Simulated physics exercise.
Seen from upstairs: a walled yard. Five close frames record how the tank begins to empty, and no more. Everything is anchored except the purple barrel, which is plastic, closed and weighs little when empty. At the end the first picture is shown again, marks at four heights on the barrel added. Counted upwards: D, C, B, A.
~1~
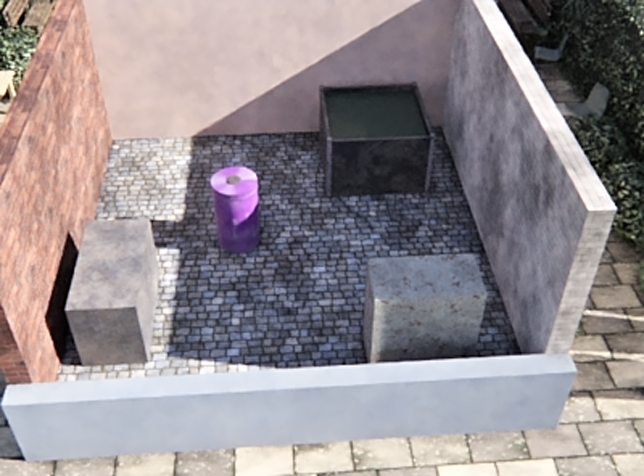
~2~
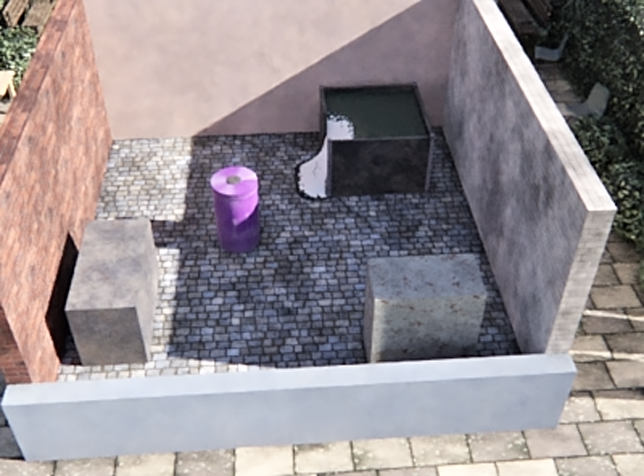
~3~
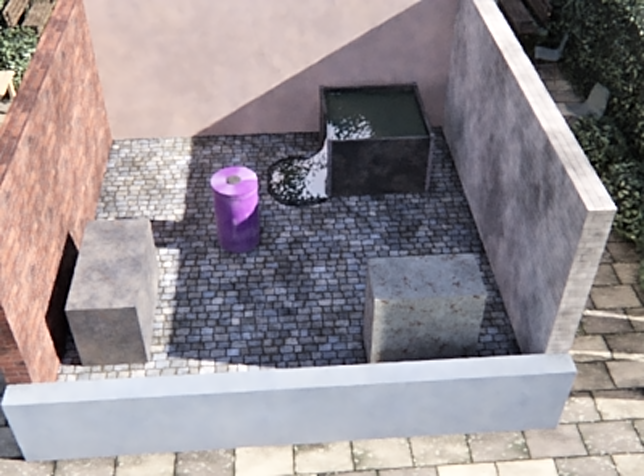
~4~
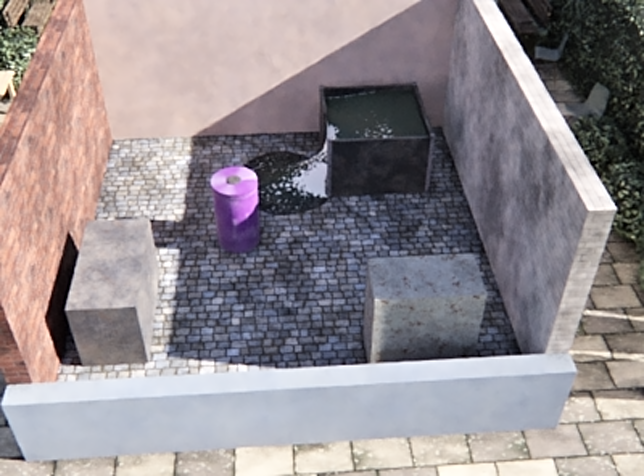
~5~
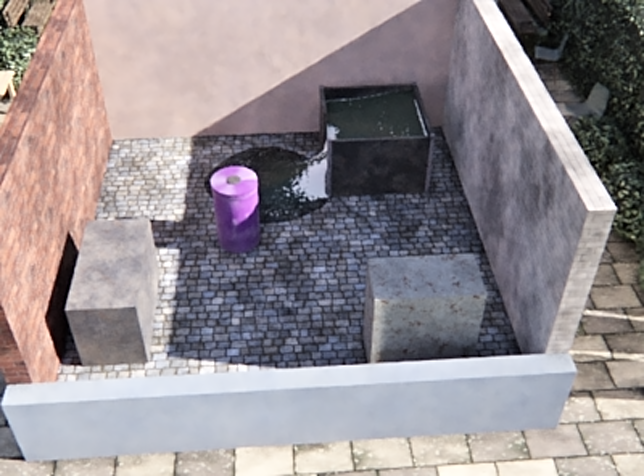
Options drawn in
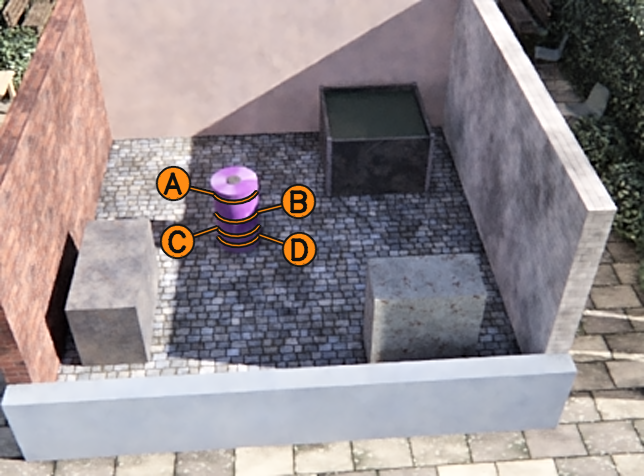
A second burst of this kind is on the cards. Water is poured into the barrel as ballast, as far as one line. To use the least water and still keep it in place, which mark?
C will do.
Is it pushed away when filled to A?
No, not at all.
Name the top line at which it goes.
It is D.
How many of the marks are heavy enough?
Three.
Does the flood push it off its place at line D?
Yes.
On the marked copy, A at (234, 202); B at (236, 222); C at (238, 236); D at (238, 245); from the bottom up D, C, B, A.
With A, it does not move.
With B, it does not move.
With C, it does not move.
With D, it is pushed about its own width away.
